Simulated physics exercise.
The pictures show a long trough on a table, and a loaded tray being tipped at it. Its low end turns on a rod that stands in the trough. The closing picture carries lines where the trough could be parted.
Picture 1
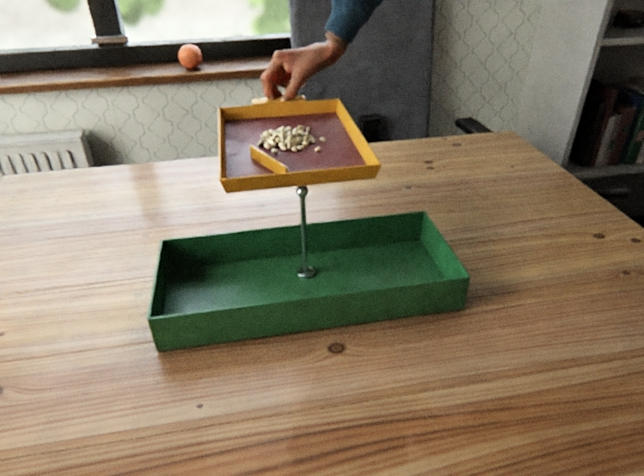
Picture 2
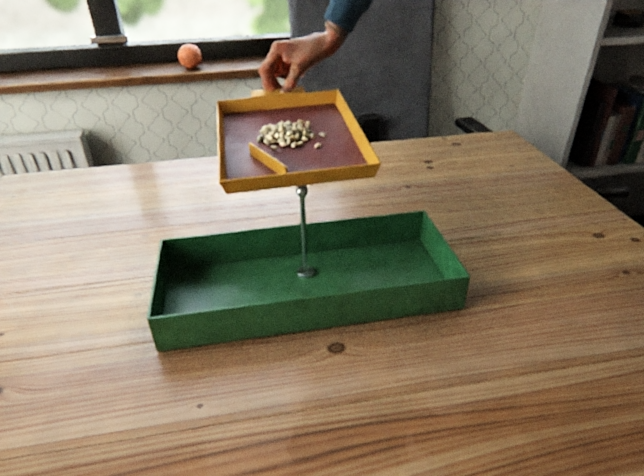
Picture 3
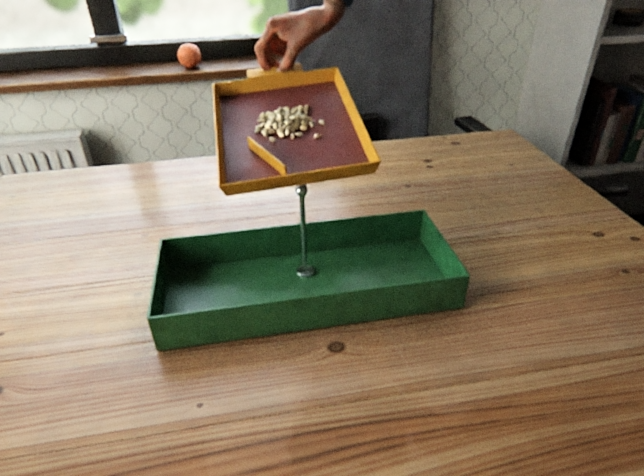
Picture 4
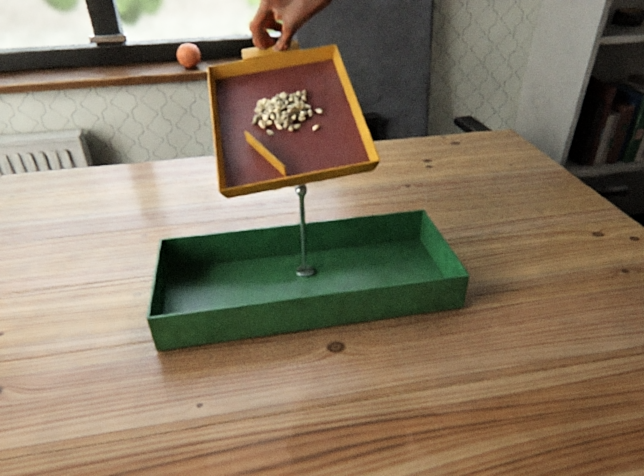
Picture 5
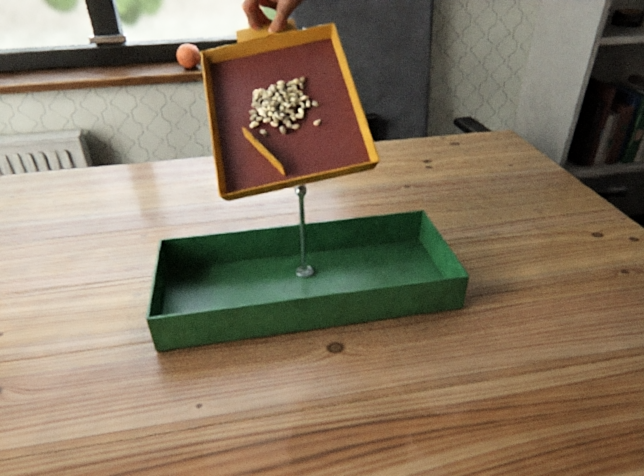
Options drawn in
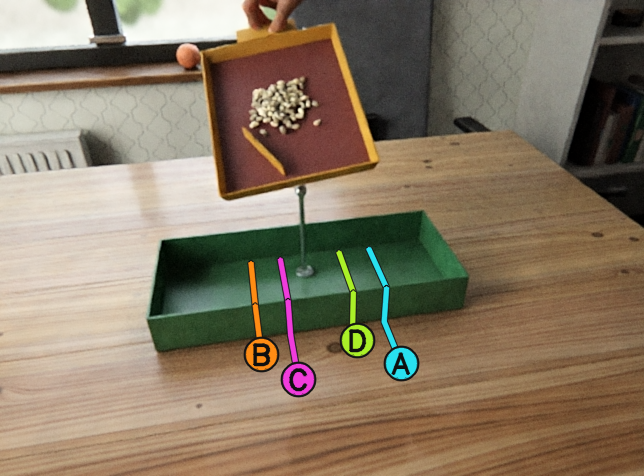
In a room with a window and patterned wallpaper, a wooden table is seen from slightly above by a still camera. A long green trough sits on it, a thin rod standing inside and supporting an orange-rimmed, dark red tray with a heap of whitish beans and a small orange fin. A hand steadily raises the tray's far edge, tilting it toward the viewer, its near left corner dipping slightly.
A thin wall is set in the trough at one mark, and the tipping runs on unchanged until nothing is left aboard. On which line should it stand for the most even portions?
Best: C.
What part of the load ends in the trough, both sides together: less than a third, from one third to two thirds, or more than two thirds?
It is more than two thirds.
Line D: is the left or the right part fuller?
More lands on the left.
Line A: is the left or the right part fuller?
Left.
On the marked copy, line A crosses the front rim at (386, 287); line B crosses the front rim at (255, 304); line C crosses the front rim at (287, 300); line D crosses the front rim at (353, 291).
Choosing A, of what is caught, all on the left of the divider, none on the right.
Choosing B, of what is caught, a small part on the left of the divider, nearly all on the right.
Choosing C, of what is caught, about a third on the left of the divider, about two thirds on the right.
Choosing D, of what is caught, all on the left of the divider, none on the right.
